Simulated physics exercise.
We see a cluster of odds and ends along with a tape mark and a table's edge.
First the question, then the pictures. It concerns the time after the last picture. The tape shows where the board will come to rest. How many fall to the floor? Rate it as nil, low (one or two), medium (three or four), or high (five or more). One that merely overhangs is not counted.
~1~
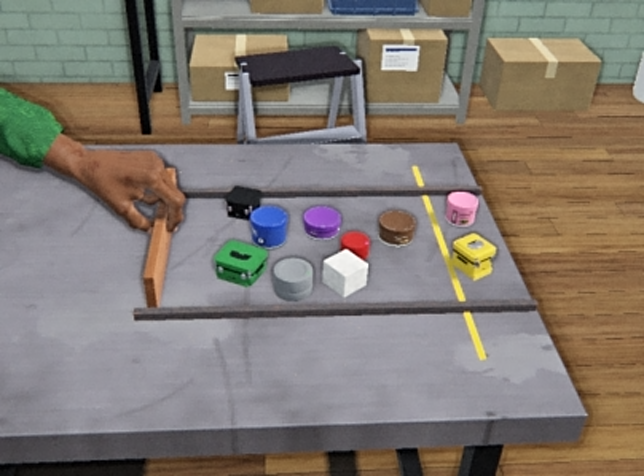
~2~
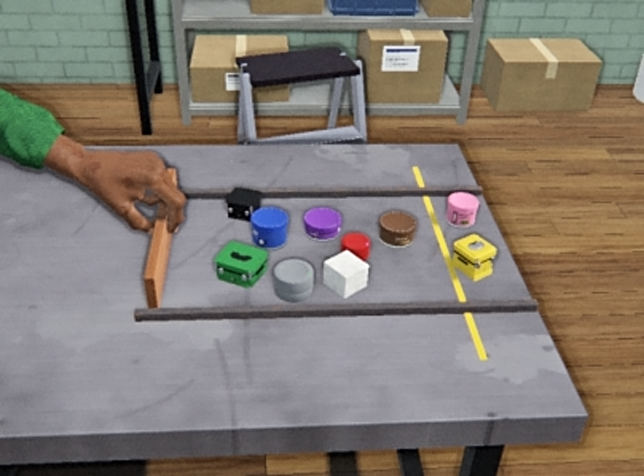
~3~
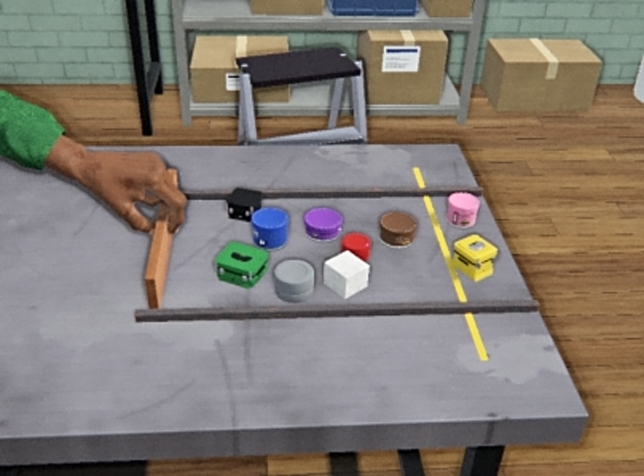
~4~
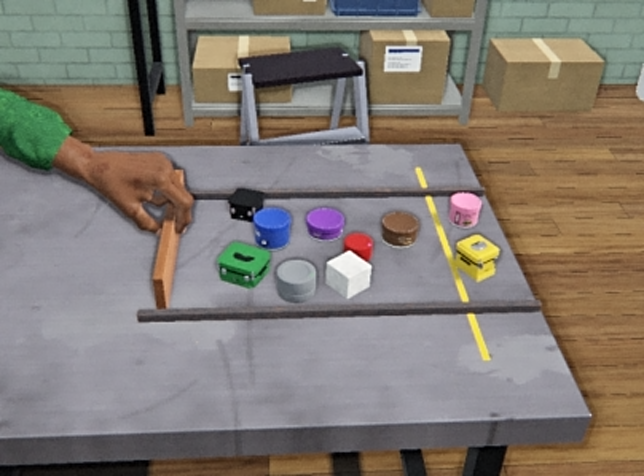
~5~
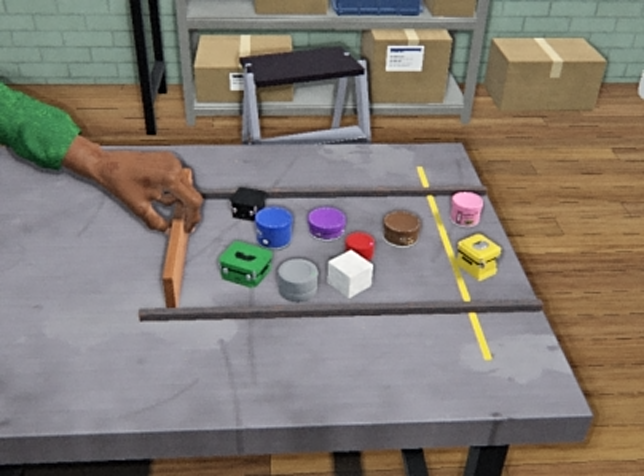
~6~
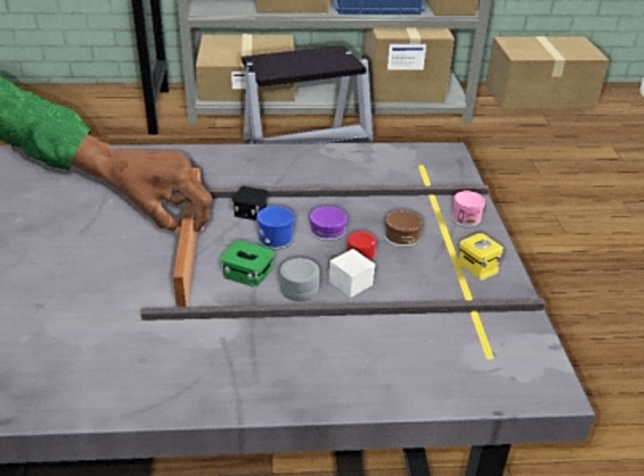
Low, one or two.
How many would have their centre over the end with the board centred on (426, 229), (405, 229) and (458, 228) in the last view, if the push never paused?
By position: 0 / 0 / 3.
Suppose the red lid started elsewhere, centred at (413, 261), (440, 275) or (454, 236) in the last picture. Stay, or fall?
Well, the red lid keeps its spot first, goes off the edge next, and goes off the edge last.
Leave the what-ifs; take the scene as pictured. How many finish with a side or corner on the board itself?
Counting them up gives 4.
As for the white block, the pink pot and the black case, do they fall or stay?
White block - stays; pink pot - goes; black case - stays.
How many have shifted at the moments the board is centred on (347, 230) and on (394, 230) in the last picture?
Up to then 8, and up to the other point 8.
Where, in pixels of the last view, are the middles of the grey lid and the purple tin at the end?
Going in order, first (487, 284) and next (477, 213).
Soon after, none off yet; pink pot at rest near (468, 209); yellow case at rest near (480, 256); brown pot at rest near (403, 229).
Then, none off yet; pink pot at rest near (468, 209); yellow case at rest near (480, 256); brown pot moving near (410, 230).
Further on, none off yet; pink pot moving near (475, 206); yellow case moving near (489, 254); brown pot moved well along near (473, 227).
At rest, the number that fall off is one or two; fallen, pink pot.
